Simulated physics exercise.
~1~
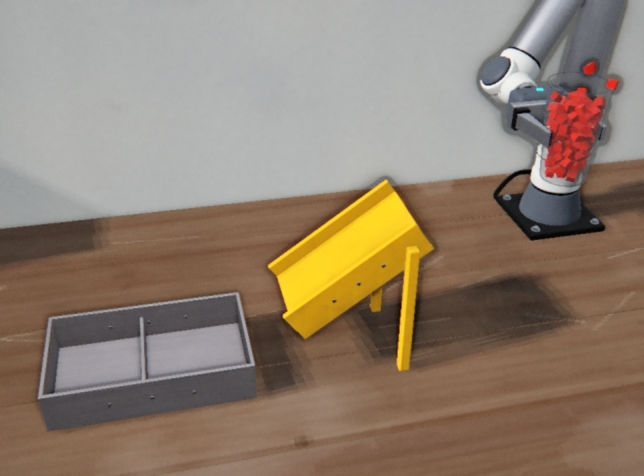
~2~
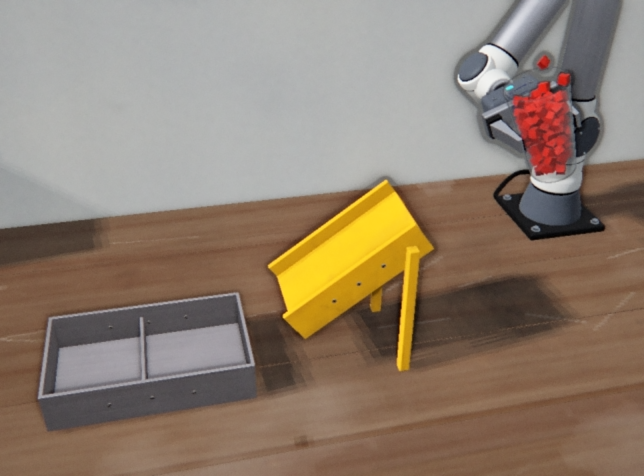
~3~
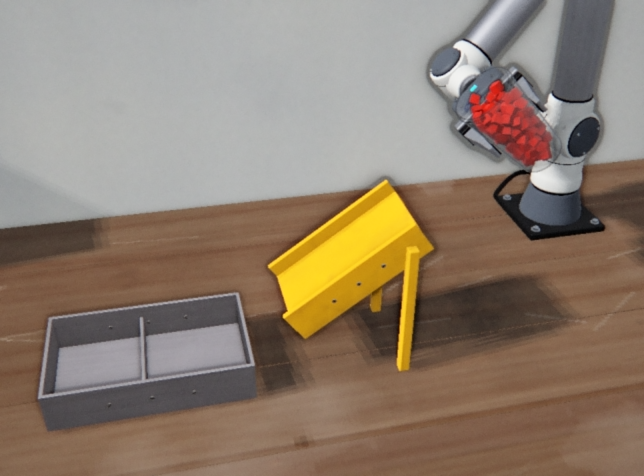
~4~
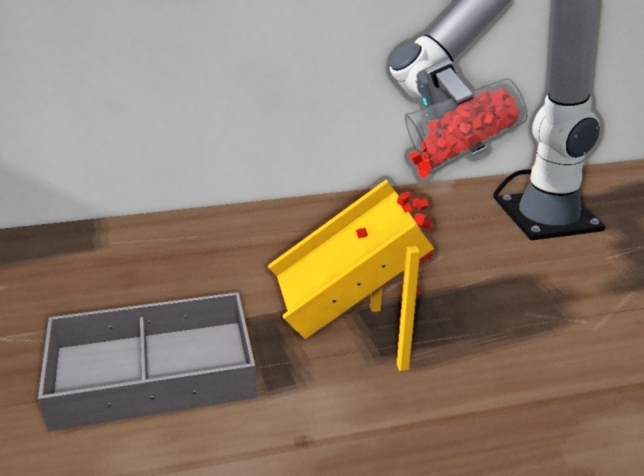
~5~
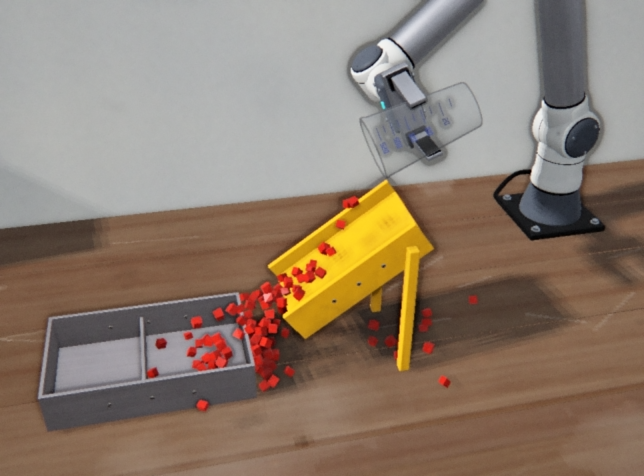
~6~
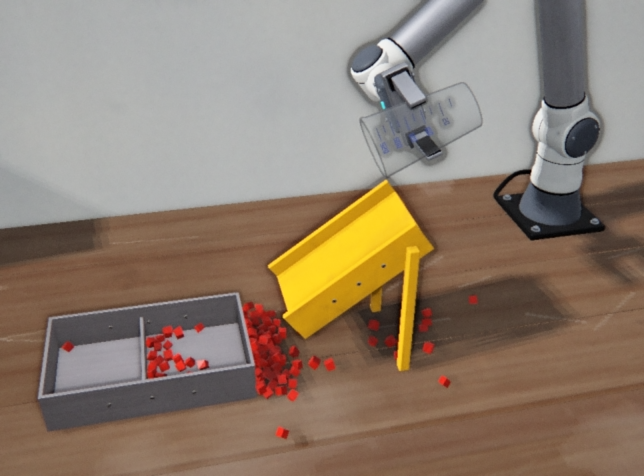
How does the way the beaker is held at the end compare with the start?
At the start the robot arm holds the beaker upright, full of red cubes. By the end it is tipped onto its side above the yellow chute.
